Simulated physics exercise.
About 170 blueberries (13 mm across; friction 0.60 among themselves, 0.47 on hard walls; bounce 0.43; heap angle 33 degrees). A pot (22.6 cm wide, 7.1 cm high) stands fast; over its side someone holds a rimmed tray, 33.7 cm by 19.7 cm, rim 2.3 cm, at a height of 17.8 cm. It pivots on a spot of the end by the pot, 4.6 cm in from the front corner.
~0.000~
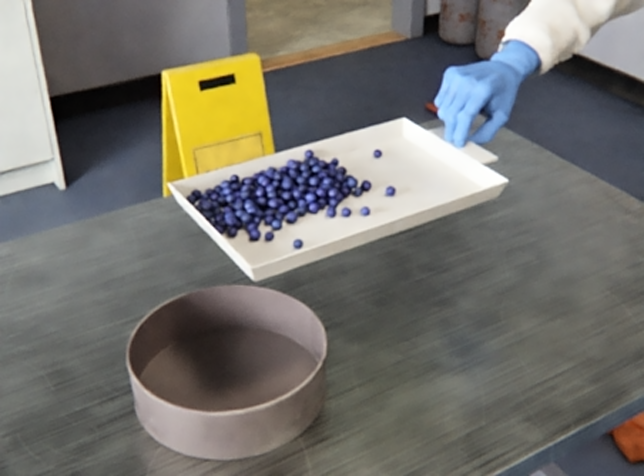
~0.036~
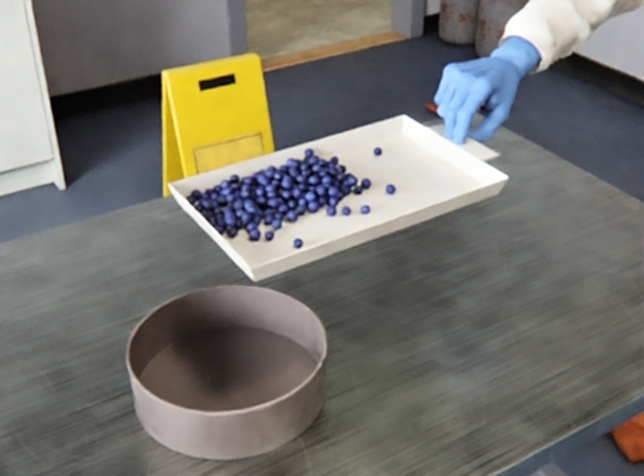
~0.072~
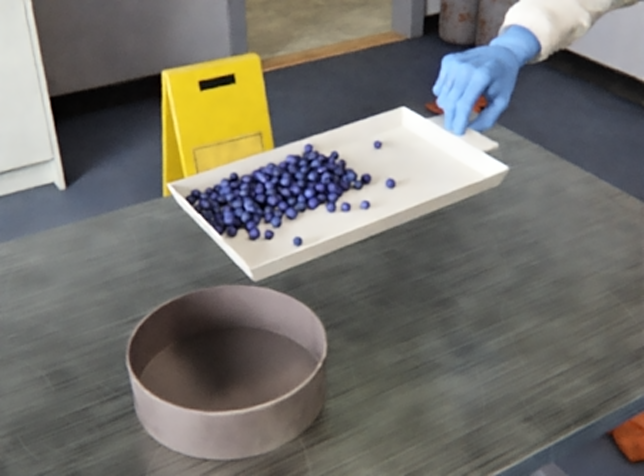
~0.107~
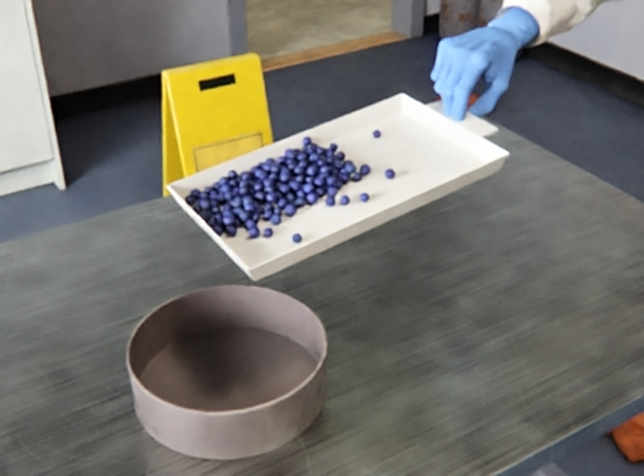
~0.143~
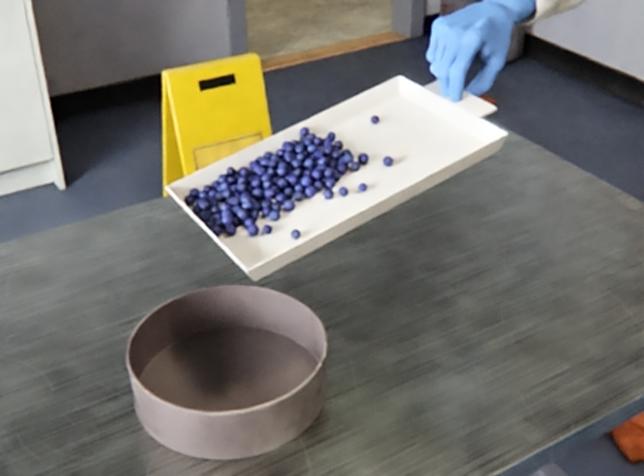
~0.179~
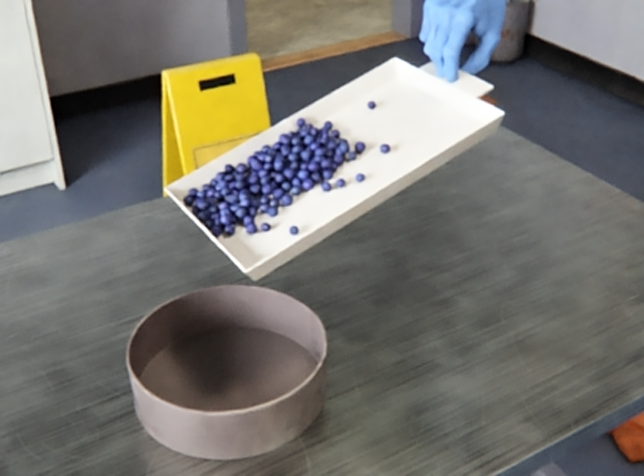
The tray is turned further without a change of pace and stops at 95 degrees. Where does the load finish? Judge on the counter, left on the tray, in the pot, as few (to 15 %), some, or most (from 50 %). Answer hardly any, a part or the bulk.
Counter a part, tray hardly any, pot the bulk.
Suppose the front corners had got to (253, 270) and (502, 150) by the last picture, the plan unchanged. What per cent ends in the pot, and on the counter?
Pot 95, counter 5.
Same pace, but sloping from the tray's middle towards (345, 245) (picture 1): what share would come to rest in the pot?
Some 75 per cent.
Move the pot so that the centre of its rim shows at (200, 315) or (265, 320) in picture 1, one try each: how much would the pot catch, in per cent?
About 85 and 25 per cent.
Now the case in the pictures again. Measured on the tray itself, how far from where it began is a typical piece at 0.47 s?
Some 4 cm.
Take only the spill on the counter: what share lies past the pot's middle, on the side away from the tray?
Some 100 per cent.
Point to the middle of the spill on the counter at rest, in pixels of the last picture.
At about (102, 343).
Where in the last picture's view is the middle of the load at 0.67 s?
Around (196, 219).
Then, at 0.47 s, tilt 55 degrees; the tray holds 100 %, the pot 0 %.
After 0.67 s, tilt 82 degrees; the tray holds 80 %, the pot 0 %.
After 0.98 s, tilt 95 degrees; the tray holds 5 %, the pot 50 %.
At rest (1.7 s), counter 40 %, tray 0 %, pot 60 %.
